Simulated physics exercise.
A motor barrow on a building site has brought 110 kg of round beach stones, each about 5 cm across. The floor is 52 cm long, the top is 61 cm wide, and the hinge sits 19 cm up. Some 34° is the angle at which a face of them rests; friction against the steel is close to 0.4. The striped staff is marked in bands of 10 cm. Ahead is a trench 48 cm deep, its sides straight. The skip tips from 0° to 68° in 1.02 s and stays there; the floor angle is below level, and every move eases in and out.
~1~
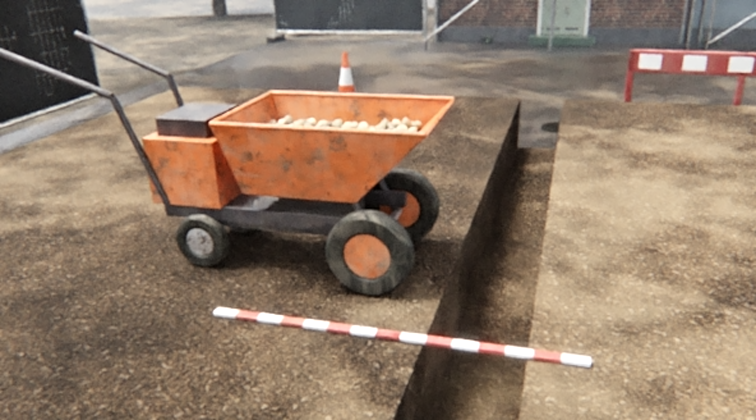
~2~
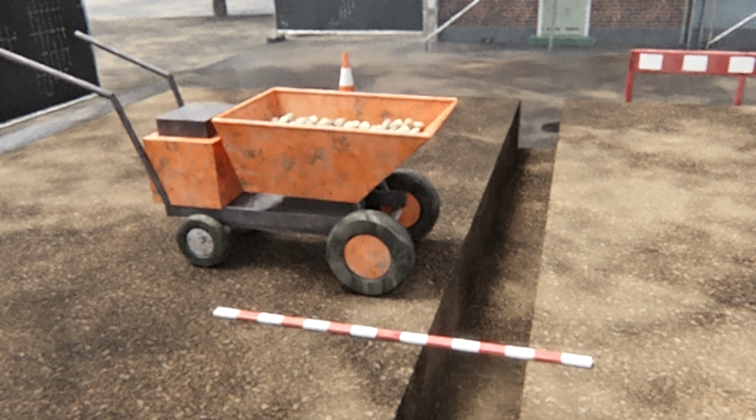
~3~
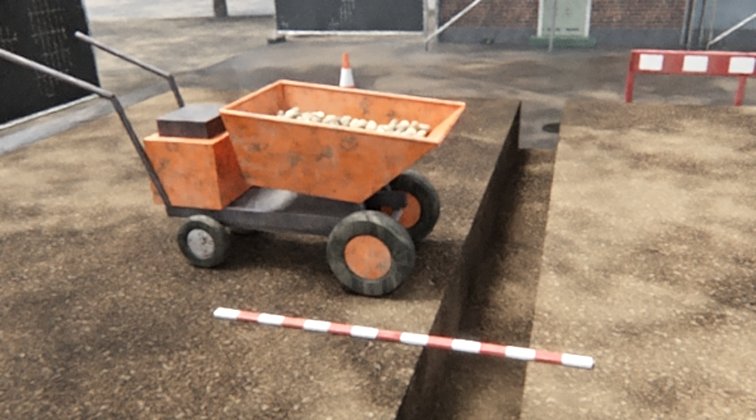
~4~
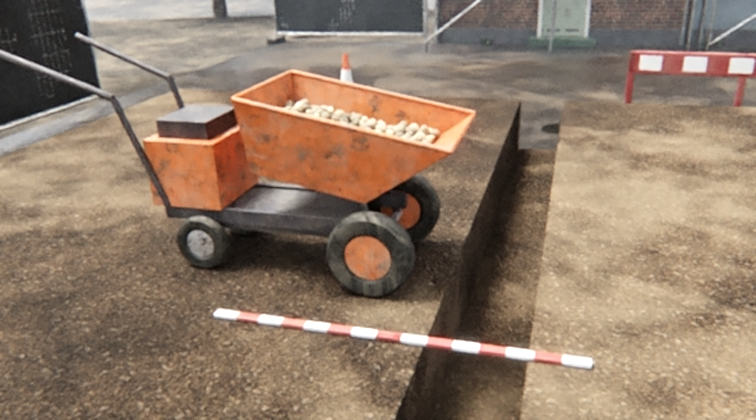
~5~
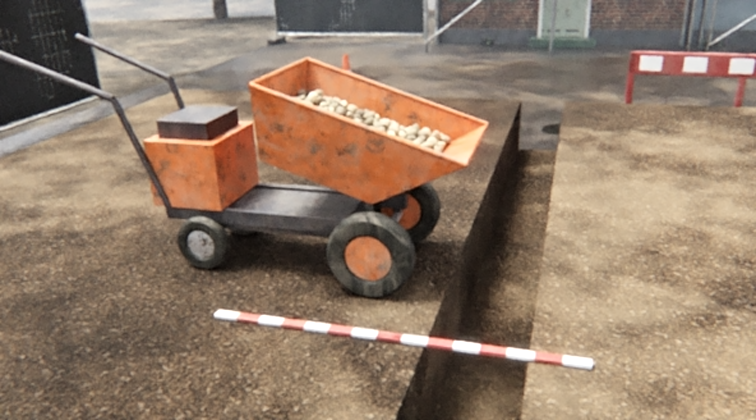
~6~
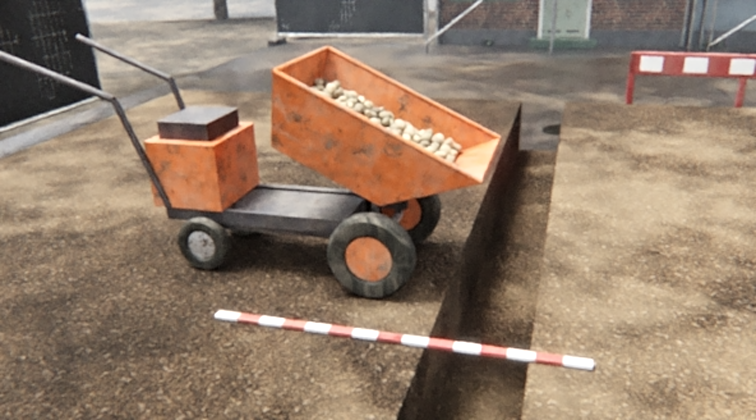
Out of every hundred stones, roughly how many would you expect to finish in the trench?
Close to 24 in every hundred.
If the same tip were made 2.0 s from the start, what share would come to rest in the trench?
I'd put it at some 35 in a hundred.
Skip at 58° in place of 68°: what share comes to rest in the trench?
It comes out at about 35 percent.
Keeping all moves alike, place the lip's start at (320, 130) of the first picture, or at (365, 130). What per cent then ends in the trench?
I'd expect some 95 per cent, then some 85.
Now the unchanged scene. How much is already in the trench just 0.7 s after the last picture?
Something like 5 in a hundred.
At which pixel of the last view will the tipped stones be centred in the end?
The tipped stones centre close to (594, 283).
Then, 0.3 s after the last picture the floor is at 57°, 100 % in the skip; the foremost stones are at (500, 212).
Then, 0.7 s after the last picture the floor is at 68°, 66 % in the skip, 4 % in the trench, 30 % past the trench; the foremost stones are at (619, 293).
Then, 1.0 s after the last picture the floor is at 68°, 18 % in the skip, 11 % in the trench, 71 % past the trench; the foremost stones are past the picture's edge.
Then, 3.0 s after the last picture the floor is at 68°, 0 % in the skip, 24 % in the trench, 76 % past the trench; the foremost stones are past the picture's edge.
